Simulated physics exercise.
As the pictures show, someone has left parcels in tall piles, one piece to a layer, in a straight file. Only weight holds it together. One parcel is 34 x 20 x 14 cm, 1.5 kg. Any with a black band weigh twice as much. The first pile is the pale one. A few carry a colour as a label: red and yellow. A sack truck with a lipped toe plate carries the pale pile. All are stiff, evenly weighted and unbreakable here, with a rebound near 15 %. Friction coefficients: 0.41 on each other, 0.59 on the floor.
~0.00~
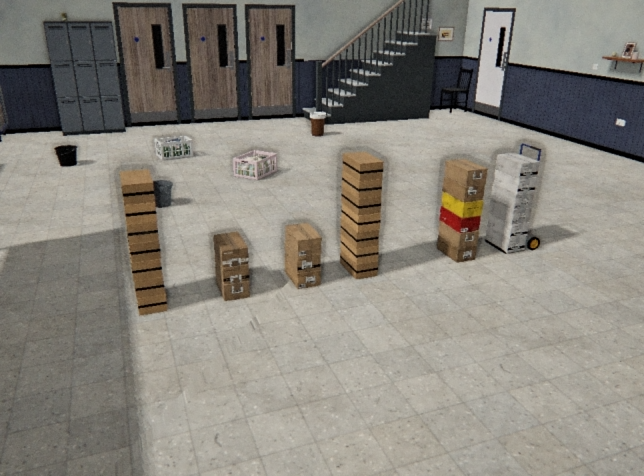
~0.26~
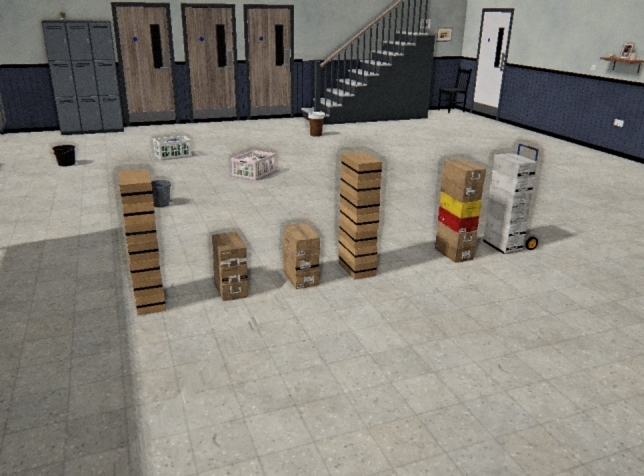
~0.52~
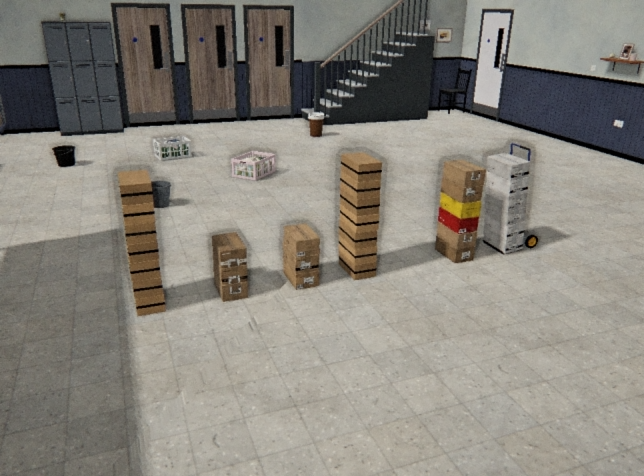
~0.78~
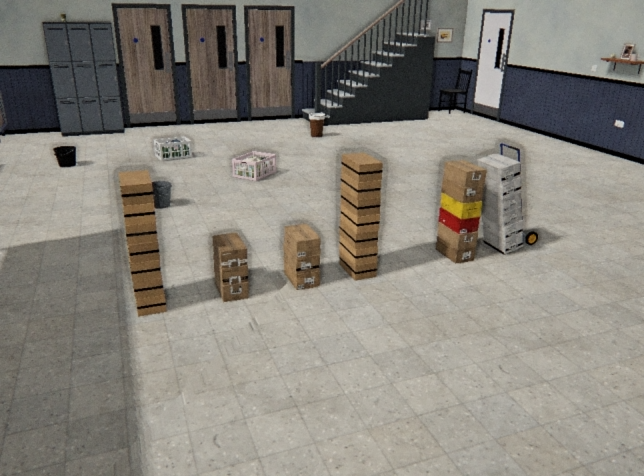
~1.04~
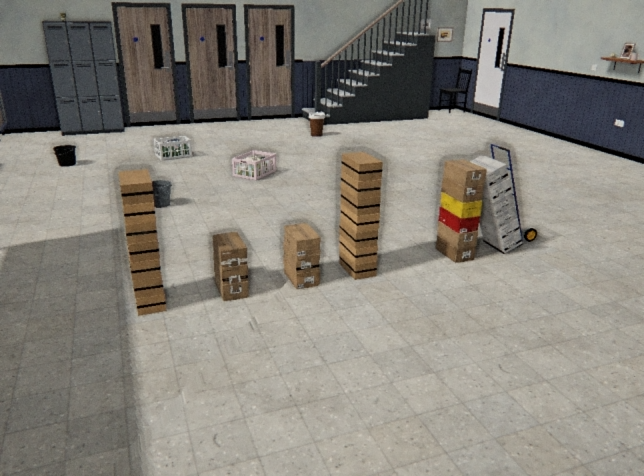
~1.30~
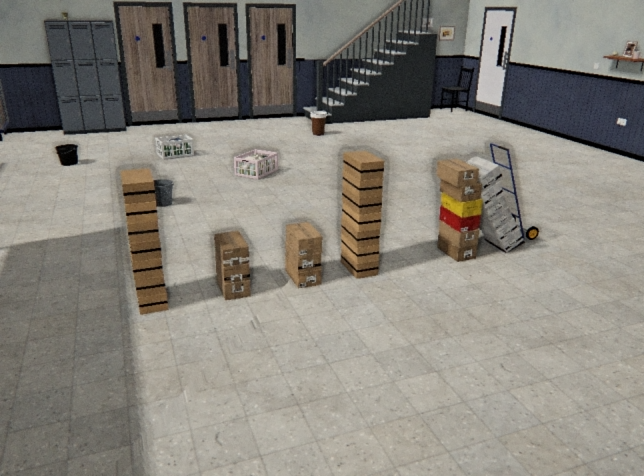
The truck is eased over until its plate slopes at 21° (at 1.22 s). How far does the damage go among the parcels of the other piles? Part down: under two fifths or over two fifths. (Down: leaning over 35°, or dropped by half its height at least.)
Ending down: Fewer than two in five.
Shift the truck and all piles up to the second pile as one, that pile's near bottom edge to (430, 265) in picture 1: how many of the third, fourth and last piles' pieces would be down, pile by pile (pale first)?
Then third 7, fourth 2, last 0.
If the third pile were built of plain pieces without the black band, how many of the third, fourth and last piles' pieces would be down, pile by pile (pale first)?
Then third 0, fourth 0, last 0.
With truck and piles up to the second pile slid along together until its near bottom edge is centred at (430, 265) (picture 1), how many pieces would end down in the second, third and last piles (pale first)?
In that case second 6, third 7, last 0.
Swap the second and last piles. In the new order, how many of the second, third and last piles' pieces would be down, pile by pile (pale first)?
In that case second 0, third 0, last 0.
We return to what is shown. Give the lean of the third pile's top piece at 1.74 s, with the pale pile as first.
Roughly 0° from upright.
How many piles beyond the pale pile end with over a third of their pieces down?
The count is 1.
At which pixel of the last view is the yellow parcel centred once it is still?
Near (392, 253).
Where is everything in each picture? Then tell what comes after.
In the first frame (each place is the centre of the face we see best), truck frame 0° forward; red parcel (450, 219); yellow parcel (452, 204); the others all in place.
Truck frame 1° forward; yellow parcel (450, 205), in the second frame.
Truck frame 6° forward, top of the pale pile leaning 6°; red parcel (448, 220); the others all in place, in the third frame.
Truck frame 13° forward, top of the pale pile leaning 13°; yellow parcel (451, 205); the others all in place, in the fourth frame.
Truck frame (511, 170) 19° forward, top of the pale pile leaning 23°; yellow parcel (451, 205); the others all in place, in the fifth frame.
Truck frame (511, 169) 21° forward, top of the pale pile leaning 30°; yellow parcel (451, 204) moved 15 mm; red parcel (450, 219); 3 have shifted, in the sixth frame.
By 1.74 s, 6 of the pale pile down; none of the 26 other parcels down, 6 disturbed; yellow parcel tilted 13°; red parcel tilted 13°.
By 2.02 s, 6 of the pale pile down; 2 of the 26 other parcels down; red parcel tilted 34°; yellow parcel tilted 34°.
By 2.40 s, 6 of the pale pile down; 6 of the 26 other parcels down; red parcel on its side; yellow parcel on its side.
When it is over (3.8 s), 6 of the pale pile down; 6 of the 26 other parcels down; red parcel on its side; yellow parcel on its side. That is 23 per cent. In pixels of the last frame, middles, red parcel near (408, 251), yellow parcel near (392, 253).
